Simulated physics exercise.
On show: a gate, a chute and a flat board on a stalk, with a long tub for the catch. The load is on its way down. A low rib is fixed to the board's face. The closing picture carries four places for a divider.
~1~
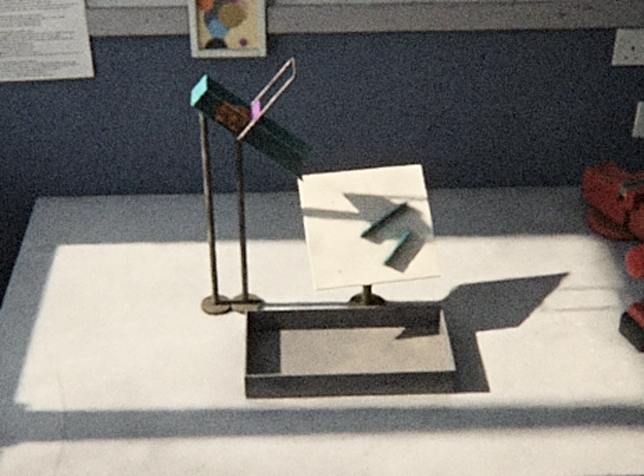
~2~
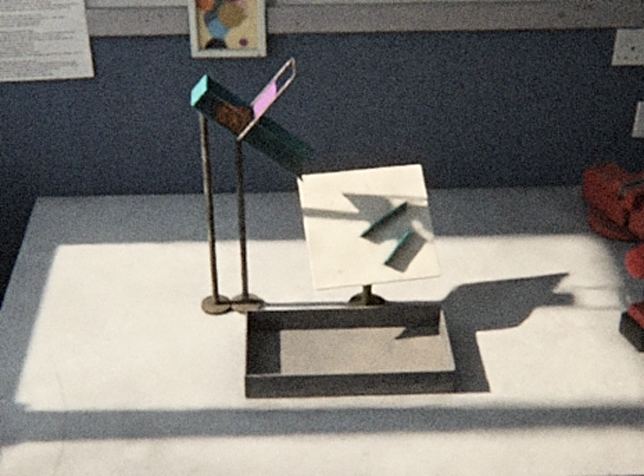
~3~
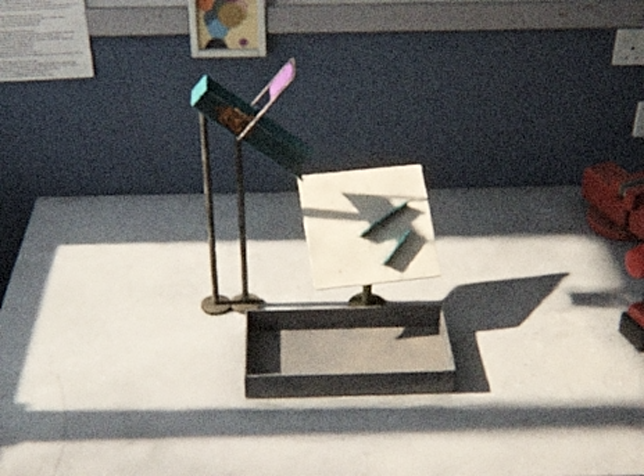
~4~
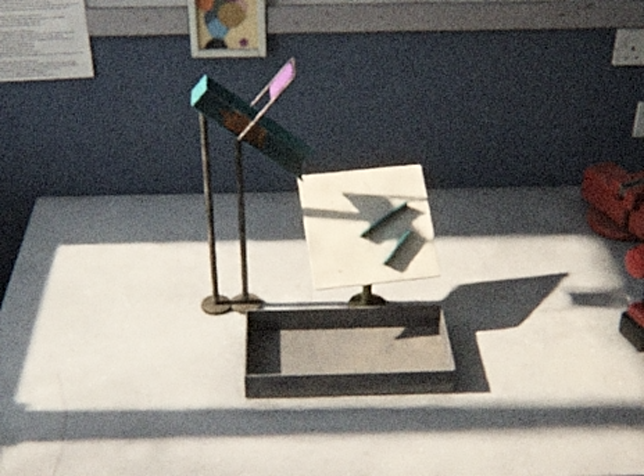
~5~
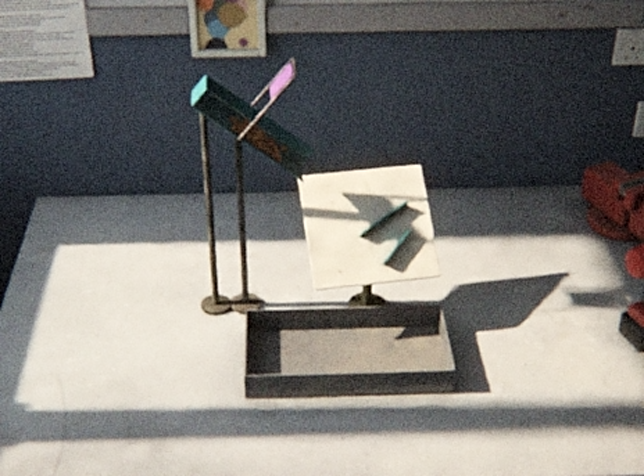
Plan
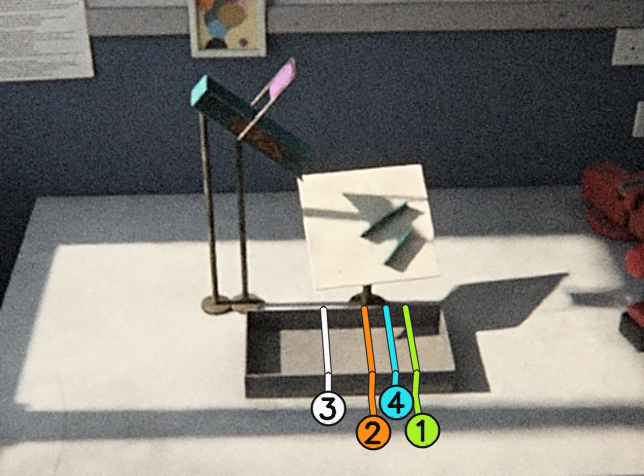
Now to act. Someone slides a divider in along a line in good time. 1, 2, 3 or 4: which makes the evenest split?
I would pick line 2.
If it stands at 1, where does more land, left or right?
More lands on the left.
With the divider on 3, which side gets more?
The right side.
On the marked copy, line 1 crosses the front rim at (416, 371); line 2 crosses the front rim at (372, 372); line 3 crosses the front rim at (328, 374); line 4 crosses the front rim at (395, 372).
For line 1, of what is caught, almost all on the left of the divider, just a few on the right.
For line 2, of what is caught, roughly half on the left of the divider, roughly half on the right.
For line 3, of what is caught, not one piece on the left of the divider, every piece on the right.
For line 4, of what is caught, the larger part on the left of the divider, about a tenth on the right.
